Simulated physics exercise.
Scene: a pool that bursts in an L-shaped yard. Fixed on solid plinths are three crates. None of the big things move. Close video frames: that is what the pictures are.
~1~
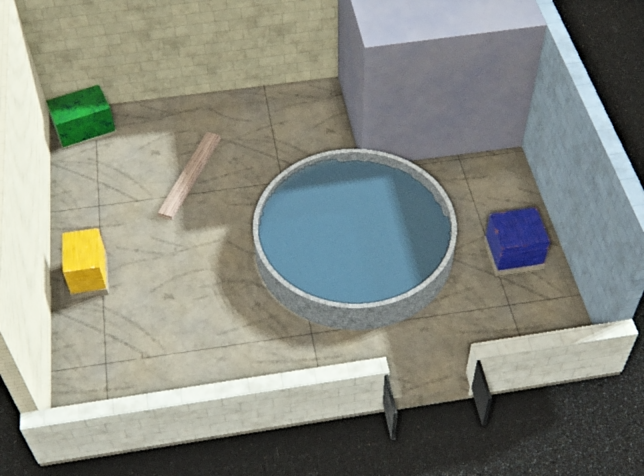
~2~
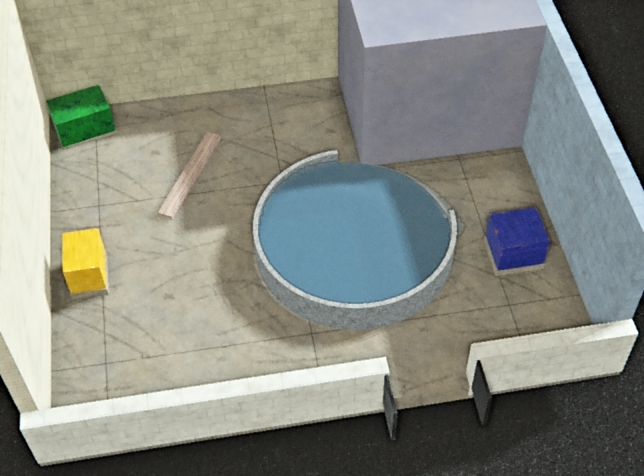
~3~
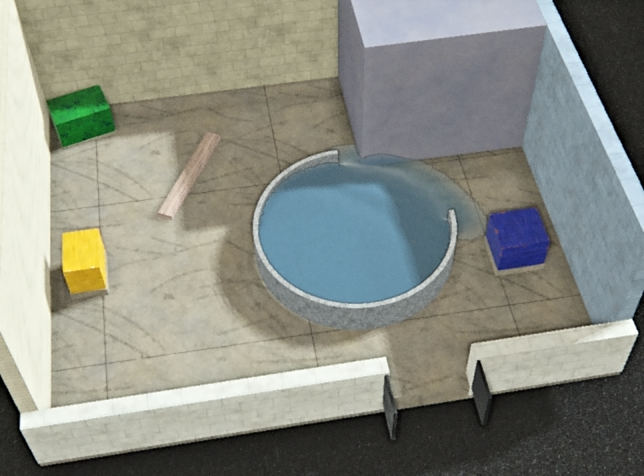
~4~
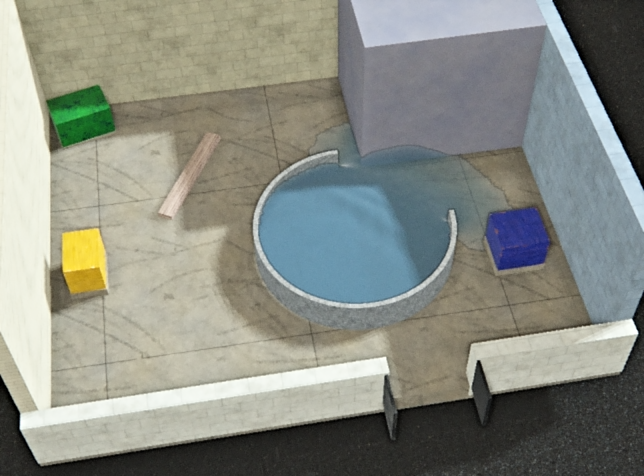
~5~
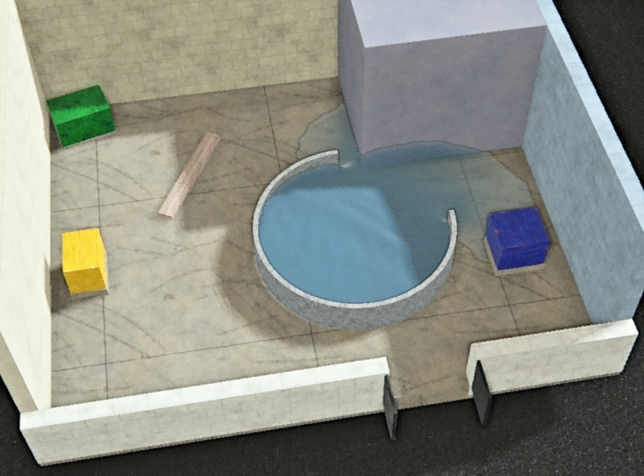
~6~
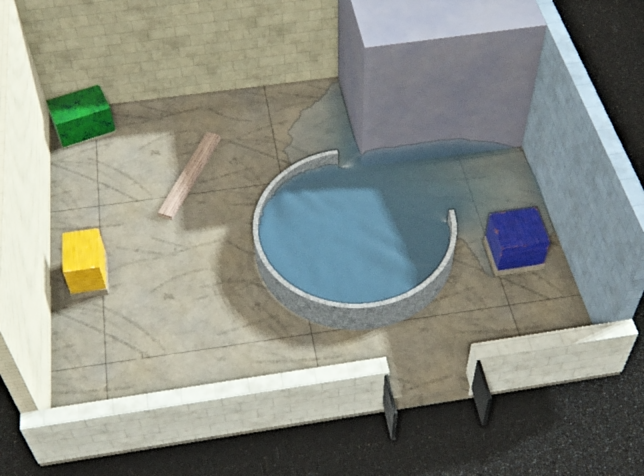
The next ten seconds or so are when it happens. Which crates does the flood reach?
Result: The green crate will be caught by the water. The blue crate will be caught by the water. The yellow crate will be missed by the water.
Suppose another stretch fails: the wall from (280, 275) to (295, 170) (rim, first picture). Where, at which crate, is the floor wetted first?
The one in yellow.
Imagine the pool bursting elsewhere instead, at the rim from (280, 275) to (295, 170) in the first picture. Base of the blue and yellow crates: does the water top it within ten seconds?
The blue one stays dry, the yellow one is soaked.
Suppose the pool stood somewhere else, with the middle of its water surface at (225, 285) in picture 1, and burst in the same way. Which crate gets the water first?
I say the blue-painted one.
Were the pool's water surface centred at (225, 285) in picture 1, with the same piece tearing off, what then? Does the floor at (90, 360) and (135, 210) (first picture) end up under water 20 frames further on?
The first is not reached, and then the second is not reached.
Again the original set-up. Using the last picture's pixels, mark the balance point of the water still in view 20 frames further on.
The balance point is around (408, 222).
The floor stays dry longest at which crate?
I'd pick the yellow-painted one.
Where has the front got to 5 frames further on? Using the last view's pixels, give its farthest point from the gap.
The wet edge reaches furthest near (265, 87).
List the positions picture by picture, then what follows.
In the first frame, still water in the round tank at (355, 227).
In the second frame, the front is at a hidden place, out from the gap on the round tank's far side.
In the third frame, water pours out on the round tank's far side and has run to (481, 231).
In the fourth frame, the front is at a hidden place, out from the gap on the round tank's far side.
In the fifth frame, the front is at (345, 106), out from the gap on the round tank's far side.
In the sixth frame, the front is at (337, 88), out from the gap on the round tank's far side.
A moment on, water covers 15 % of the floor; the green crate not reached, the blue crate water round its plinth, the yellow crate not reached.
Next, water covers 25 % of the floor; the green crate not reached, the blue crate water round its plinth, the yellow crate not reached.
Then, water covers 40 % of the floor; the green crate water round its plinth, the blue crate water round its plinth, the yellow crate not reached.
Later, water covers 75 % of the floor; the green crate water round its plinth, the blue crate water round its plinth, the yellow crate not reached.
In the end, water covers 100 % of the floor; the green crate was topped, the blue crate was topped, the yellow crate stayed above the water.
